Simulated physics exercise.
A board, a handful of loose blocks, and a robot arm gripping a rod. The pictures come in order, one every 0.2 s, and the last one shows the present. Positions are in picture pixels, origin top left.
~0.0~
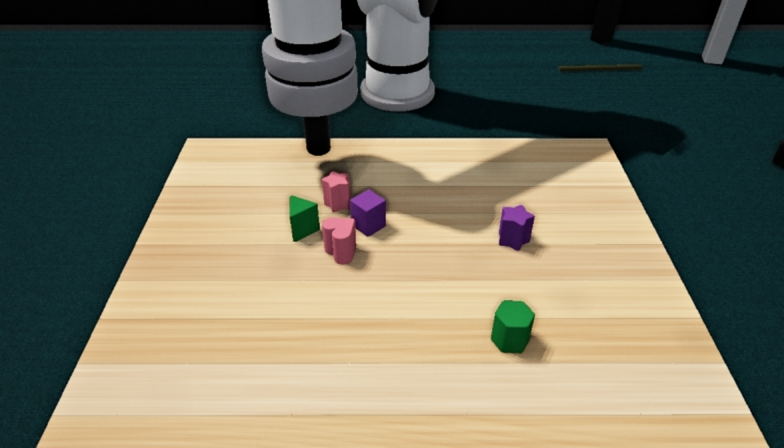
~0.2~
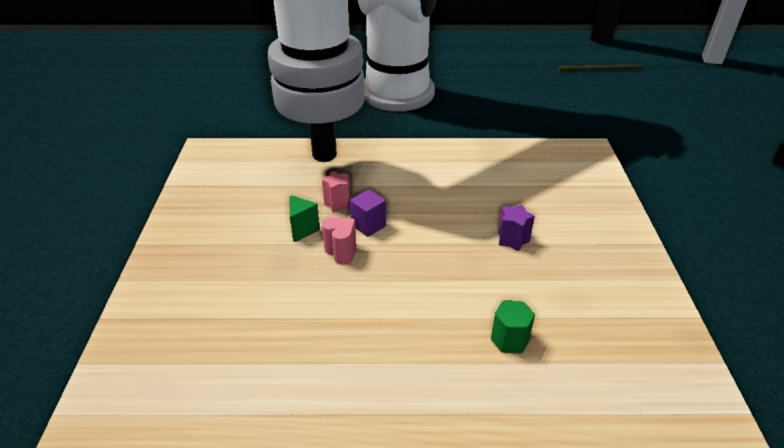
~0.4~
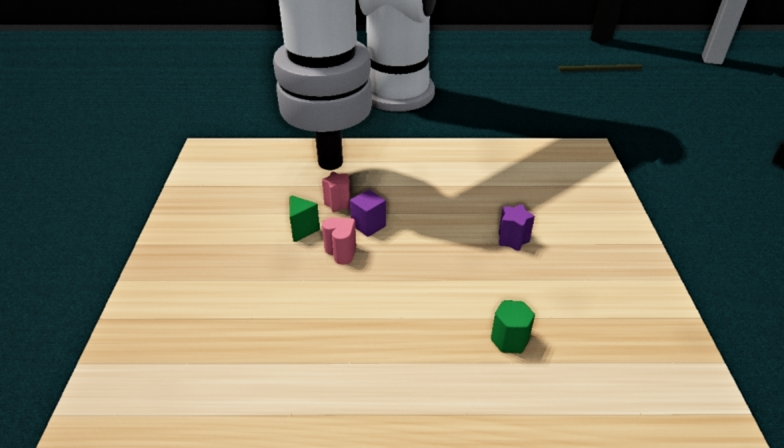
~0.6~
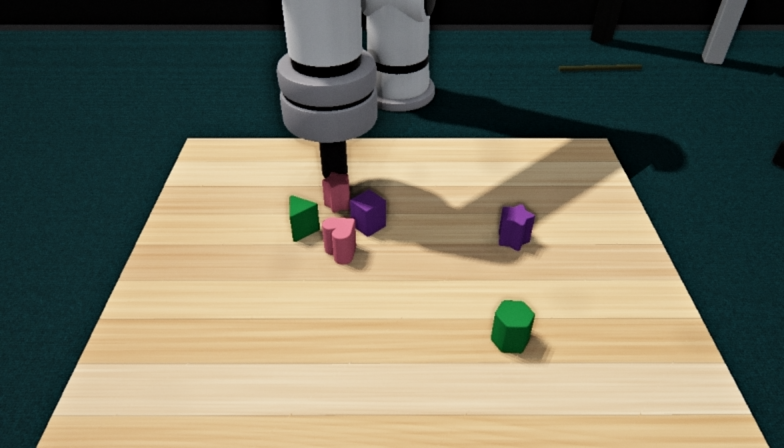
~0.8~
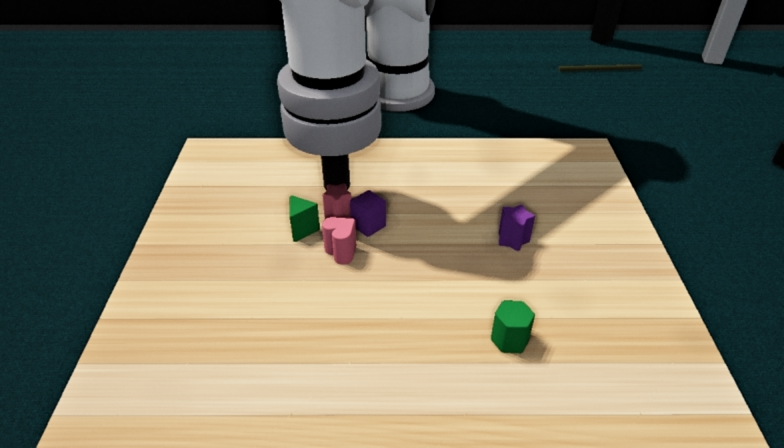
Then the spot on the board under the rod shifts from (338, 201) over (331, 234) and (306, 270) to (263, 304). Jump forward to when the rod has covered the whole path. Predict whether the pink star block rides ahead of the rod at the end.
Shed along the way.
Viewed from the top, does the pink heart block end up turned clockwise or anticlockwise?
Overhead view: Anti-clockwise.
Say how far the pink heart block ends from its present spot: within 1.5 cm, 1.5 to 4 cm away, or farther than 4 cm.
Band: Over 4 cm.
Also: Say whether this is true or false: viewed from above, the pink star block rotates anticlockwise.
That statement is accurate.
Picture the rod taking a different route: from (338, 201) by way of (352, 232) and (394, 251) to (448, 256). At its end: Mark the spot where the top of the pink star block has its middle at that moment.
For the centre of its top, I'd go with (344, 228).
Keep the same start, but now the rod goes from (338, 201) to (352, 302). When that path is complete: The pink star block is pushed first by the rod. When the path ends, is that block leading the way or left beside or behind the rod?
It remains before the rod.
What follows on the original path. One third of the way, rod (329, 221); green triangle (296, 206), turned 15° clockwise; pink star block (327, 226); pink heart block (340, 241), turned 45° anticlockwise.
Two thirds of the way, rod (304, 256); green triangle (296, 206), turned 20° clockwise; pink star block (319, 258), turned 35° anticlockwise; pink heart block (347, 264), turned 80° anticlockwise.
At the end, rod (260, 290); green triangle (296, 206), turned 20° clockwise; pink star block (315, 263), turned 60° anticlockwise; pink heart block (347, 264), turned 85° anticlockwise; purple square piece still.
